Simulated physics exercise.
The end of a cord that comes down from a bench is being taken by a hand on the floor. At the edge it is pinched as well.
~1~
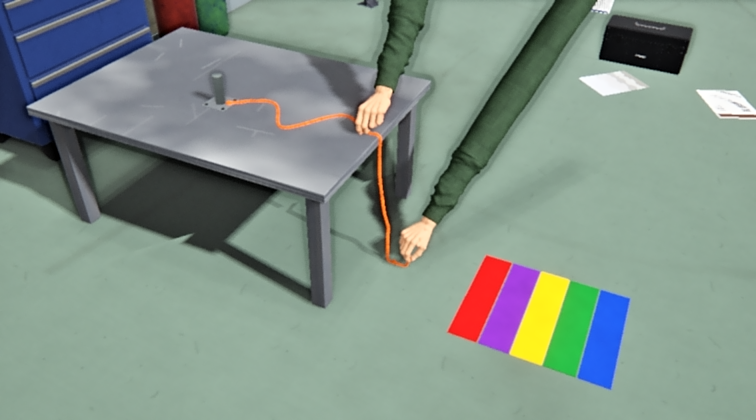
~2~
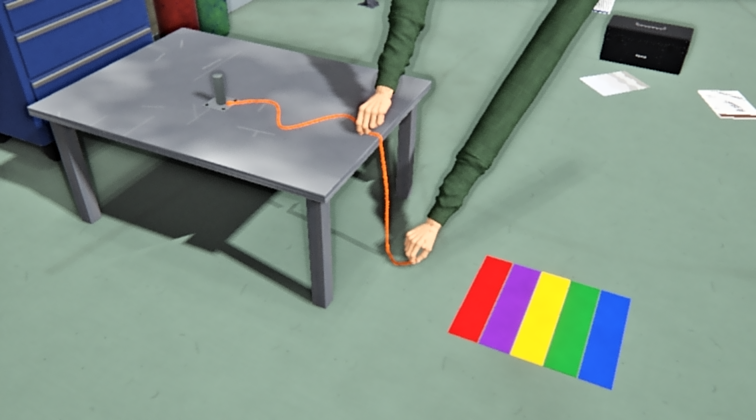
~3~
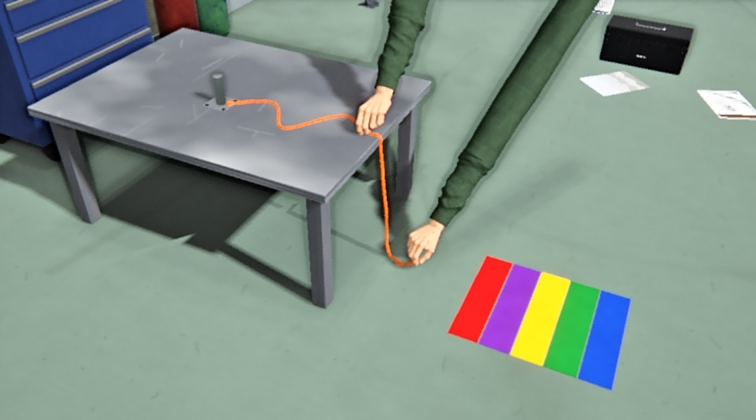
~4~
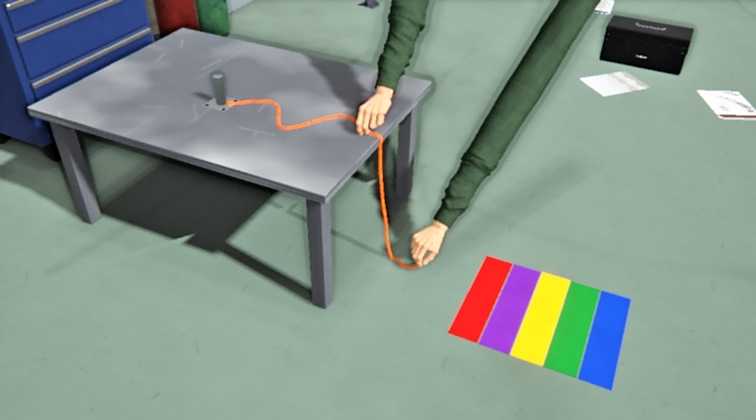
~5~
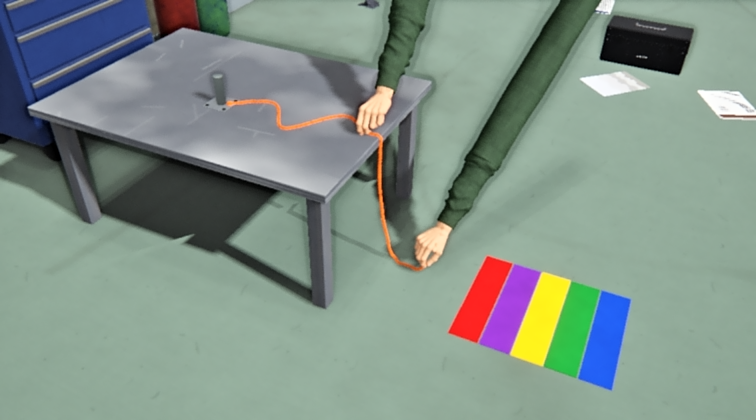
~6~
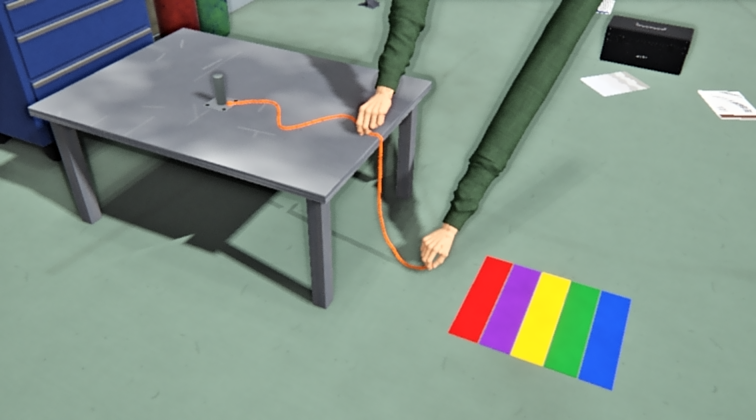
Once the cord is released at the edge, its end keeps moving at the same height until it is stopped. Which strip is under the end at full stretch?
The green strip.
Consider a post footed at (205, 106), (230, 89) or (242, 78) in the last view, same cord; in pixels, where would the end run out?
First close to (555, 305), next close to (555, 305), last close to (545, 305).
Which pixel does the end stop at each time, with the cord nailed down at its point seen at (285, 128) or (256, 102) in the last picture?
Try one ends near (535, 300), try two near (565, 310).
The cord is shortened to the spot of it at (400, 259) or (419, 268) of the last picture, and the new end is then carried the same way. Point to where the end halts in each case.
In turn, around (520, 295) and around (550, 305).
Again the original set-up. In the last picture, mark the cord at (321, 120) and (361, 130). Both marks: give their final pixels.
Roughly at (356, 133), and the other roughly at (406, 166).
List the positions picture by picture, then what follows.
End (410, 259); red (469, 322); purple (500, 332); yellow (531, 343); green (564, 354); blue (598, 366), in the first frame.
End (415, 261); cord through (257, 102) (279, 125) (335, 116) (379, 139) (387, 197) (387, 244), in the second frame.
End (418, 262), in the third frame.
End (422, 264); cord through (257, 102) (279, 126) (335, 117) (379, 139) (382, 196) (388, 244), in the fourth frame.
End (426, 265), in the fifth frame.
End (432, 267); cord through (257, 102) (280, 125) (336, 117) (380, 139) (379, 195) (390, 244), in the sixth frame.
Soon after, end near (513, 292); over purple.
Then, end near (551, 304); over yellow.
At full stretch, end near (573, 311); over green. It gets as far as the green strip.
